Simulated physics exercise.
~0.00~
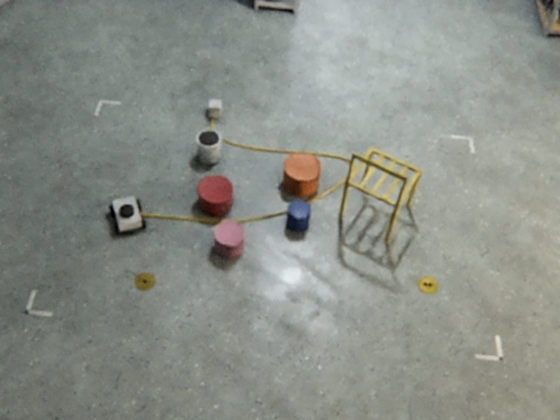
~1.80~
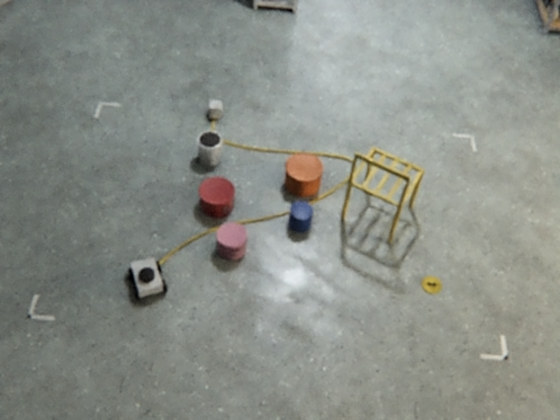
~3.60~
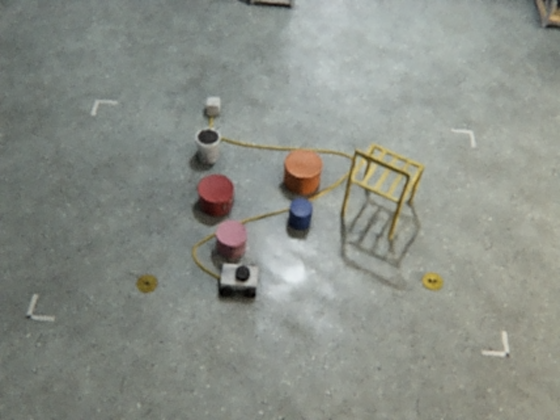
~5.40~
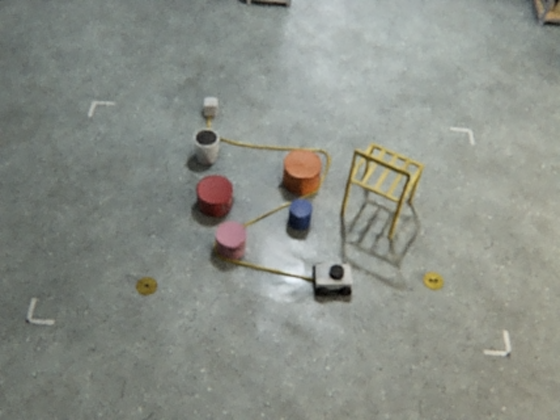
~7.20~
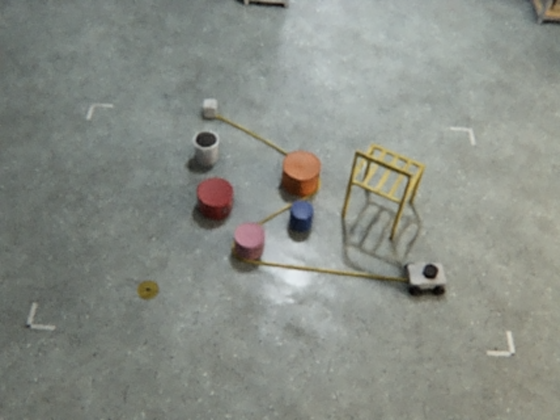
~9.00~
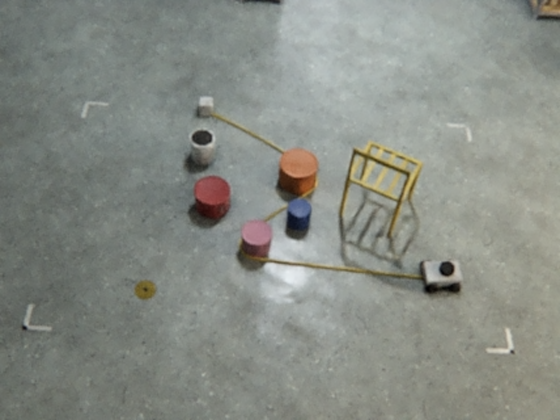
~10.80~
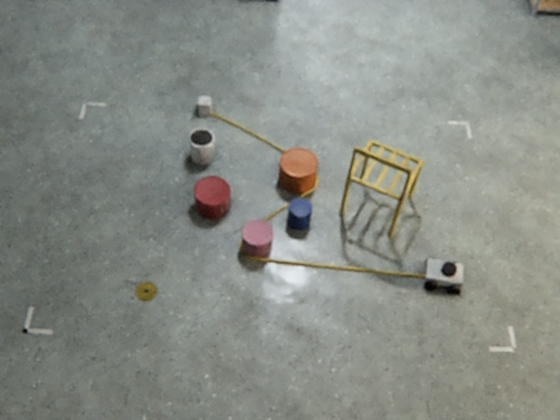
On a grey concrete floor, a small wheeled cart trailing a yellow cord rolled down and then right past scattered tubs and a yellow frame, drawing the cord tight and dragging the pink bucket slightly right before stopping, while the frame stayed put.
